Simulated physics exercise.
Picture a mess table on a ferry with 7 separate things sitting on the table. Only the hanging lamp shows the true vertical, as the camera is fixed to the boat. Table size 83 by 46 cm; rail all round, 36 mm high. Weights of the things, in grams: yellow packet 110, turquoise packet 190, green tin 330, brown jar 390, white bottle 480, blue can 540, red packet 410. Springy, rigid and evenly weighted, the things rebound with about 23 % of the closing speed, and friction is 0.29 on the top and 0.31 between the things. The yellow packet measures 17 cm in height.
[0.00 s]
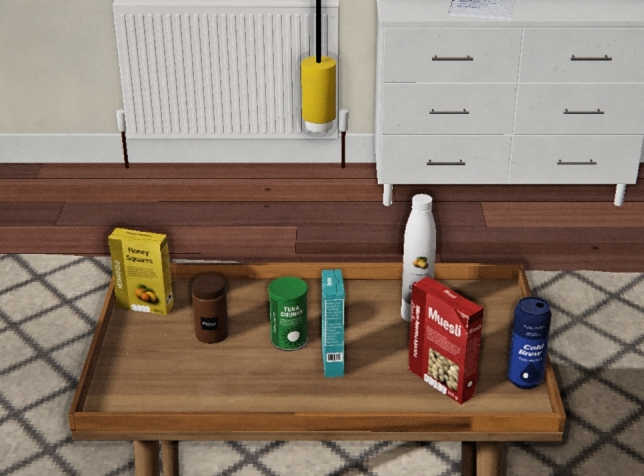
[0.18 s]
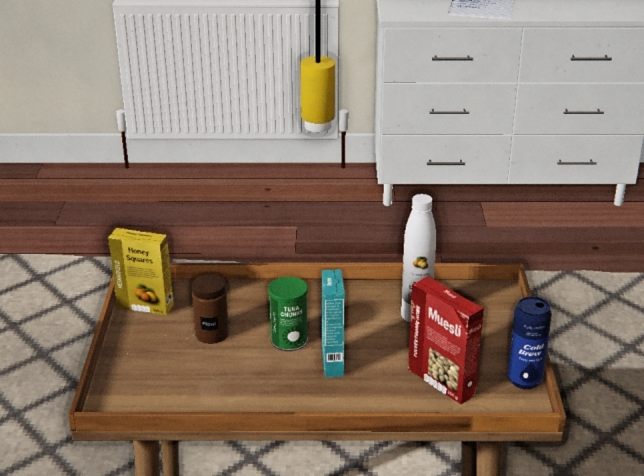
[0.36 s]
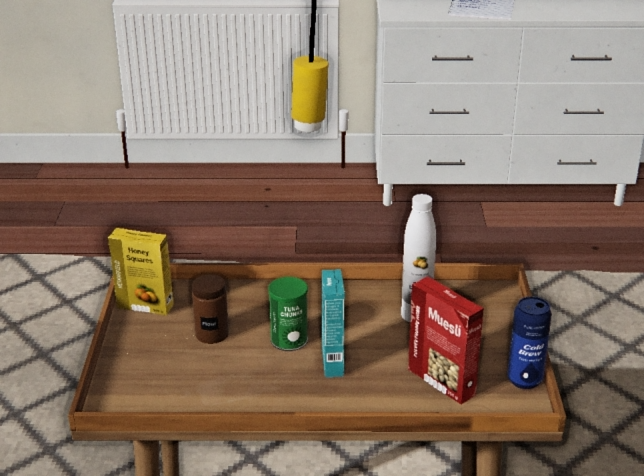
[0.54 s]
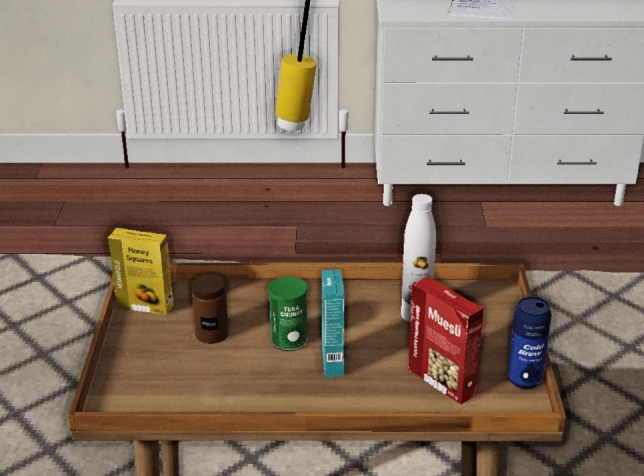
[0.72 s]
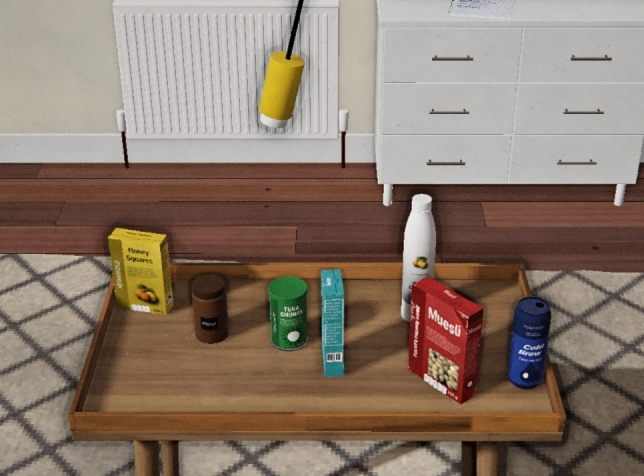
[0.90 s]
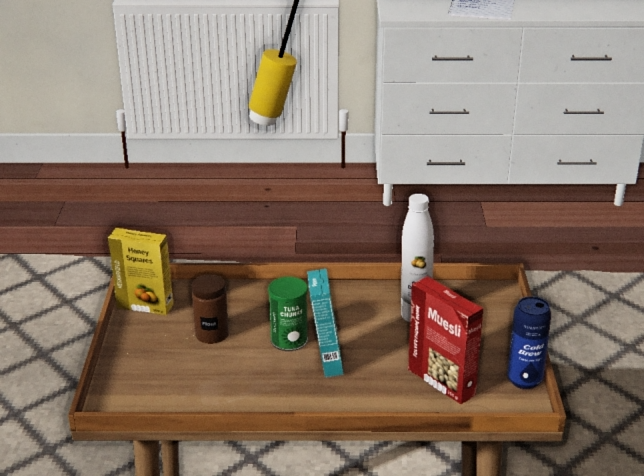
To begin with, seven items stand on a railed wooden table while a yellow lamp hangs straight down behind them. The lamp then slants further and further left as the room tilts down on that side, and finally the turquoise packet tips left beside the green tin while the others stay in place.
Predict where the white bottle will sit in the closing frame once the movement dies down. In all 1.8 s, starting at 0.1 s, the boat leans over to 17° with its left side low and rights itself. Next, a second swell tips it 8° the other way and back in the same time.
I would say around (285, 303).
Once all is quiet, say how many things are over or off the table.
It comes to 3.
By 1.20 s, floor tilted 15°, left side down; white bottle rocked 29° off its seat near (383, 260); turquoise packet on its side; red packet rocked 9° off its seat.
By 1.30 s, floor tilted 13°, left side down; white bottle rocked 63° off its seat near (348, 279); turquoise packet on its side; red packet rocked 22° off its seat.
By 1.50 s, floor tilted 7°, left side down; white bottle on its side near (296, 303); turquoise packet on its side; red packet on its side.
When it is over (4.2 s), lying over on the table, turquoise packet, white bottle and red packet; the other 4 within 5 cm of the start. End places, in pixels of the last picture, white bottle near (285, 303).
